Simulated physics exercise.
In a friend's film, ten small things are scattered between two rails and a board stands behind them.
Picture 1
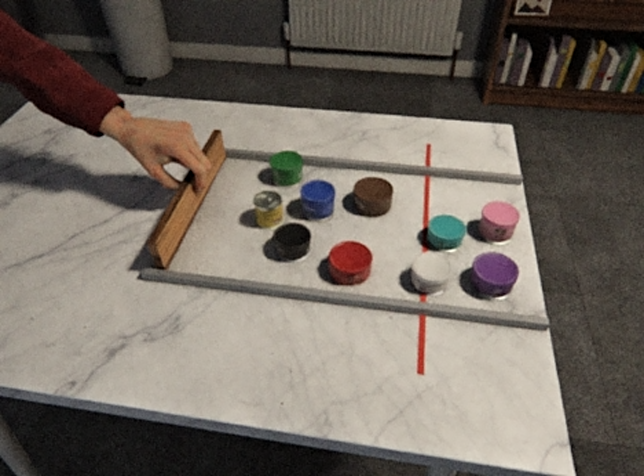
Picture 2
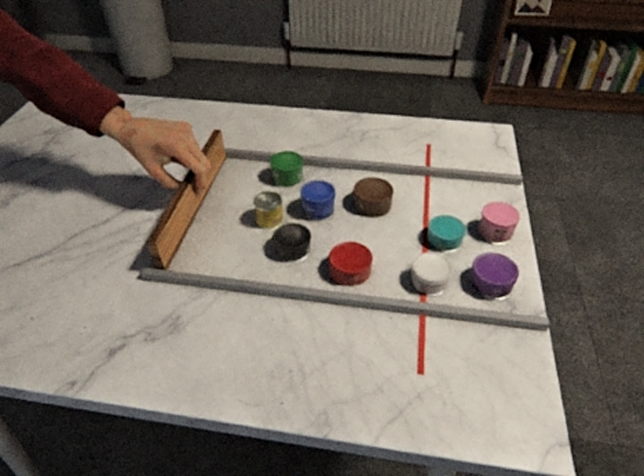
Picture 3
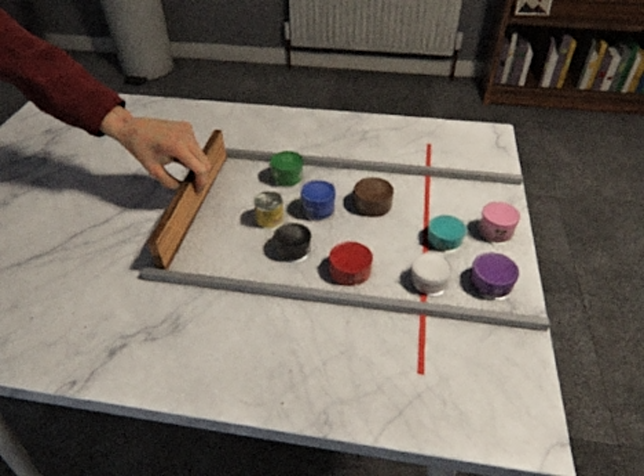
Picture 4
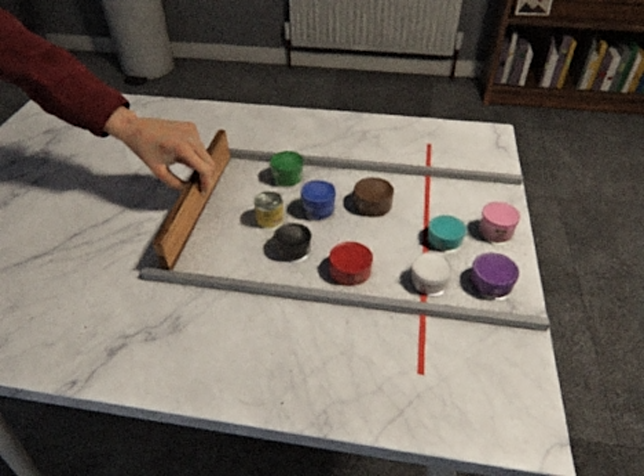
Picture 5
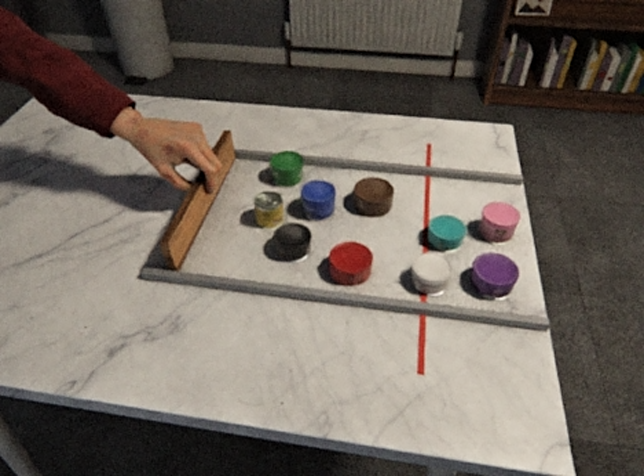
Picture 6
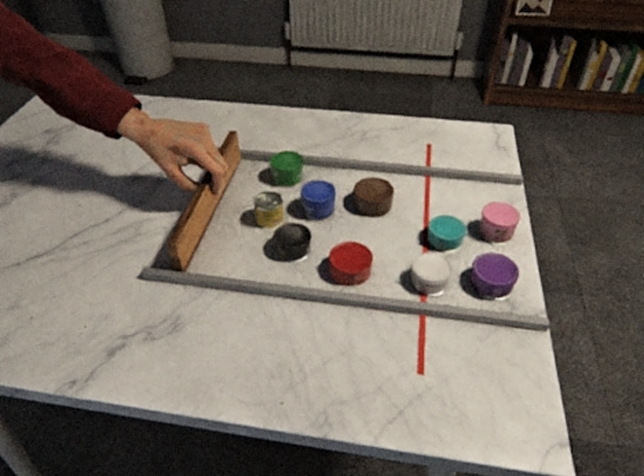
On a marble-patterned table, a hand slides a wooden board slightly right towards scattered colourful tins.
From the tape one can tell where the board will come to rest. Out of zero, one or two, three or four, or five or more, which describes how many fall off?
The answer is zero.
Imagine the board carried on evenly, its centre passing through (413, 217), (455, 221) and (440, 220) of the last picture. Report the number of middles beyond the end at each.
It would be 0, 1 and 0.
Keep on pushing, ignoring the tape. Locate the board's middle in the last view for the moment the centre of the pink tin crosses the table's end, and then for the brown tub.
The pink tin puts it at (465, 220), the brown tub at (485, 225).
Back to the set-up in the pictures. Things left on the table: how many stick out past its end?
Expected count: 1.
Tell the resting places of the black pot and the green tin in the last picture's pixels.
Taking them in turn, first comes (445, 256), then (445, 181).
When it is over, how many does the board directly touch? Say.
That makes 5.
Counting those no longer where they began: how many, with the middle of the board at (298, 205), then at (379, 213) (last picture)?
Well, it's 4 at the first one and 7 at the second.
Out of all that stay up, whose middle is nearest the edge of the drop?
Nearest once everything settles: Purple tin.
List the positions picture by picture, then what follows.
Pink tin (498, 223); purple tin (493, 276); turquoise tin (446, 233); board (192, 194); tape (426, 233), in the first picture.
Purple tin (493, 276); brown tub (373, 197), in the second picture.
Turquoise tin (446, 234); green tin (287, 170), in the third picture.
Pink tin (498, 223); blue pot (318, 201), in the fourth picture.
Purple tin (493, 276); black pot (293, 242), in the fifth picture.
Pink tin (498, 223); purple tin (493, 276); turquoise tin (446, 234); board (209, 195); tape (426, 234), in the sixth picture.
A little later, none off yet; pink tin at rest near (498, 223); purple tin at rest near (493, 276); turquoise tin at rest near (446, 234).
When it is over, the number that fall off is zero.
